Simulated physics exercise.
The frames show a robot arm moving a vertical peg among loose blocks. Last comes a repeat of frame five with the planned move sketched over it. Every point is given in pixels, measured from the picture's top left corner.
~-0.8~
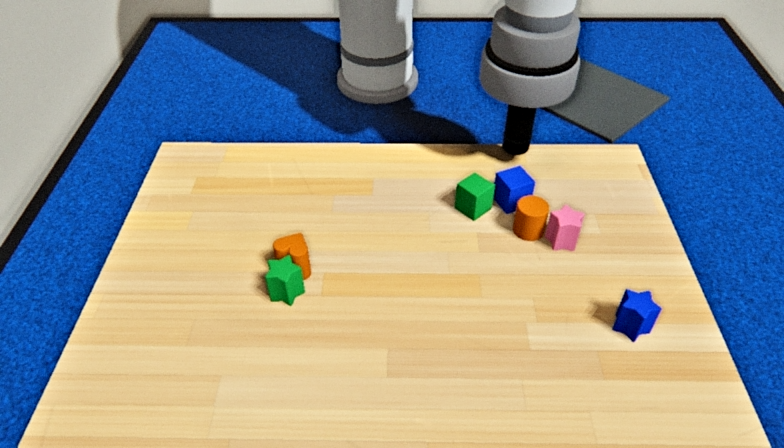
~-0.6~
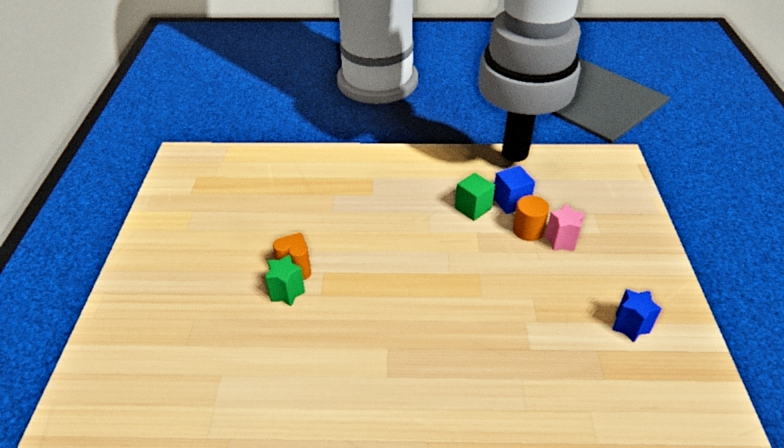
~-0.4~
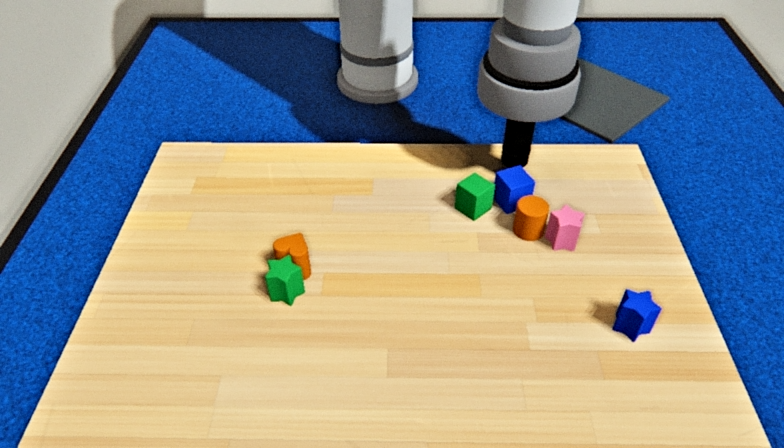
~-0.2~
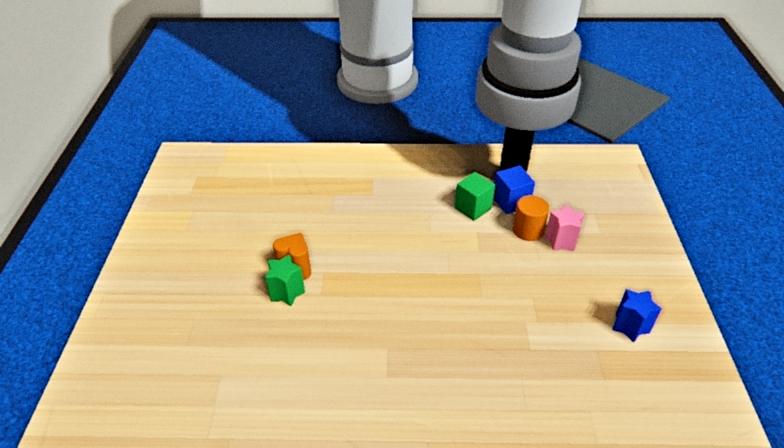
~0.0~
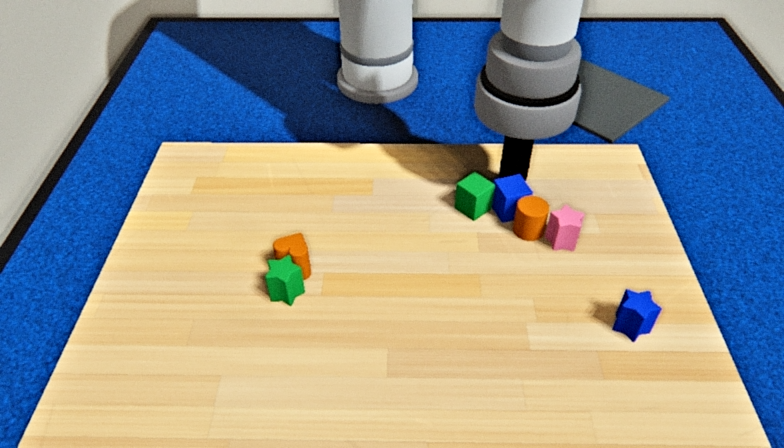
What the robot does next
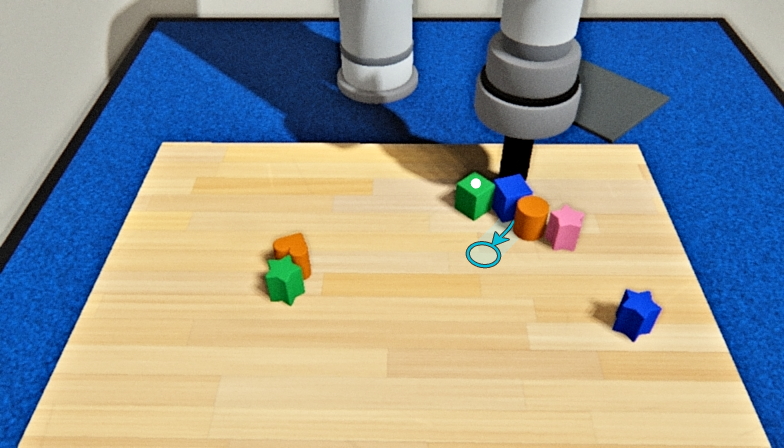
Robot arm moving a black peg slightly toward the viewer and nudging a blue cube beside green, orange and pink blocks.
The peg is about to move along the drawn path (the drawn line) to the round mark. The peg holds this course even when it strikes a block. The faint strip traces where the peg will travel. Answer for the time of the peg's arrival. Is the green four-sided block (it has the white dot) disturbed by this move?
The push misses it.
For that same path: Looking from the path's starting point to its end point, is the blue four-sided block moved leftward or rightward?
Right-hand side.
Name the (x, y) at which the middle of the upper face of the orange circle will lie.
By then it is at (536, 225).
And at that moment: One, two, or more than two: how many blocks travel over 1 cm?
Two blocks move.
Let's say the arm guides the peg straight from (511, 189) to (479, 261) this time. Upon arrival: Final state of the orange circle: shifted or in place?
It gets pushed out of place.
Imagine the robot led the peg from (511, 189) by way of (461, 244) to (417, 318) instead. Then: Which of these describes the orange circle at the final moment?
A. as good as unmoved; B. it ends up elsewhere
B
The drawn path runs from (511, 189) through (515, 212) and (504, 234) to (483, 254); the dot is on the green four-sided block.
The first path, step by step. One third of the way, peg at (518, 201); blue four-sided block at (507, 204), turned 45° clockwise; orange circle at (535, 222).
Two thirds of the way, peg at (505, 223); blue four-sided block at (489, 226), turned 60° clockwise; orange circle at (536, 224).
At the end, peg at (485, 243); green four-sided block not moved; blue four-sided block at (467, 247), turned 60° clockwise; orange circle at (536, 225).
